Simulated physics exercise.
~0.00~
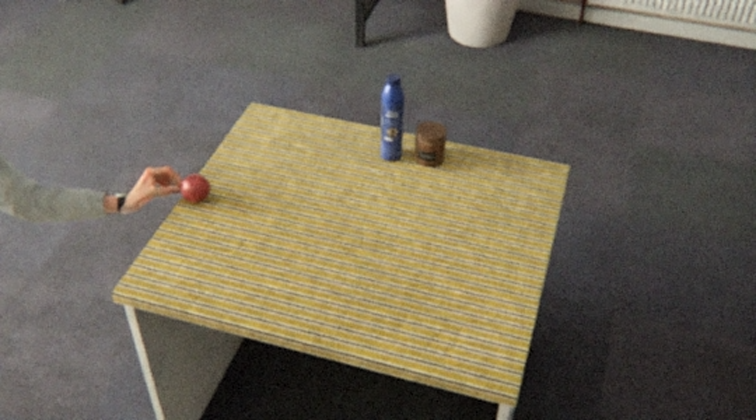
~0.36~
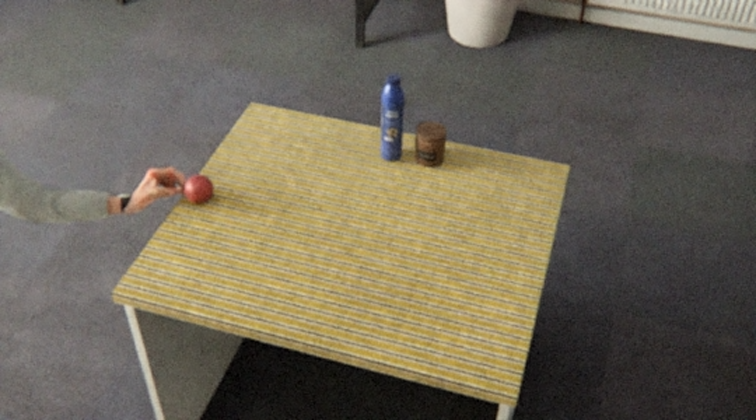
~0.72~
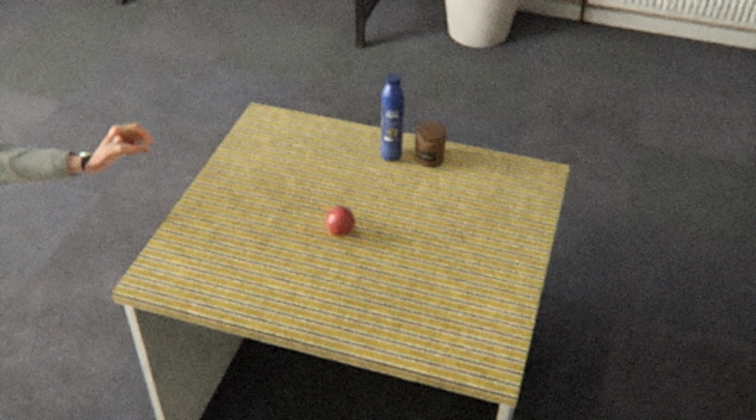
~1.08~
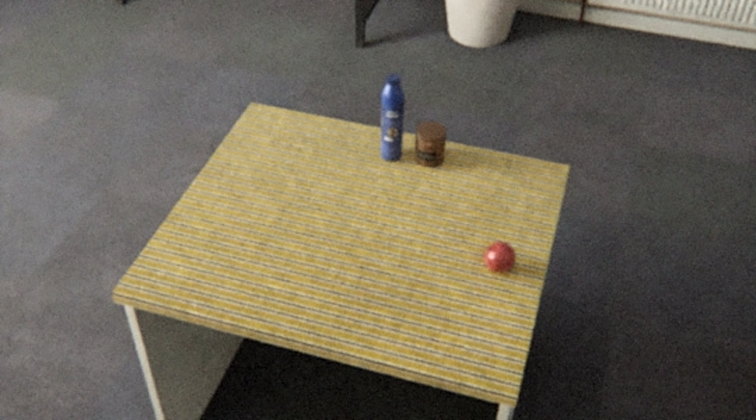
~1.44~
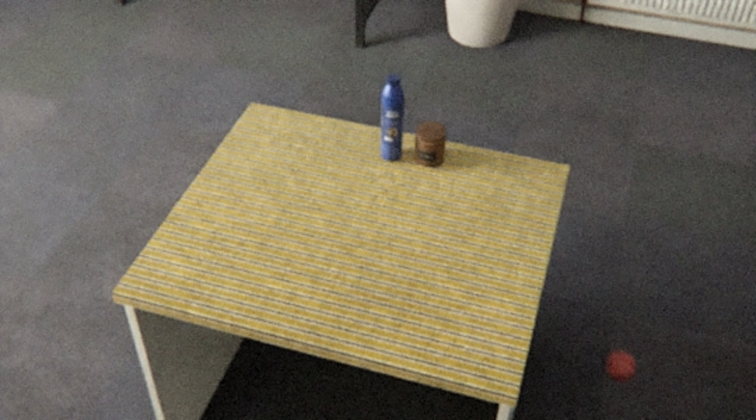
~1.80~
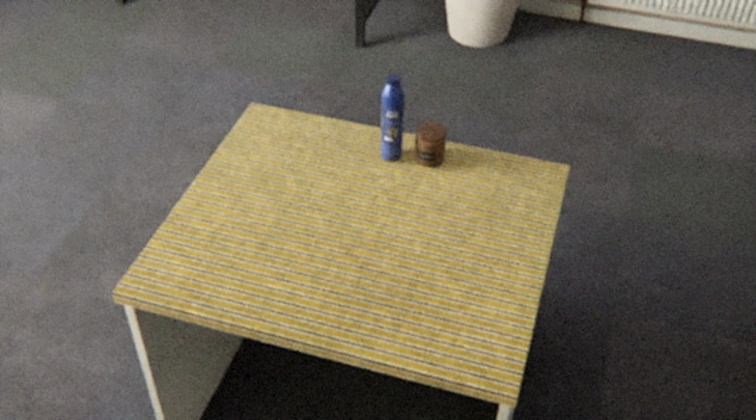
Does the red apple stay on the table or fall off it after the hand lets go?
The red apple falls off the table, going over the right edge.
The clip opens with a hand reaching in from the left and holding a small red apple at the left edge of a yellow striped table, while a blue bottle and a brown jar stand near the back. The hand nudges the apple slightly, then lets go and draws back as the apple travels right across the table top. It carries on toward the right edge, and the hand leaves the view. The apple goes over the edge and drops beside the table. At the end it is out of sight, with the bottle and jar still standing in place.
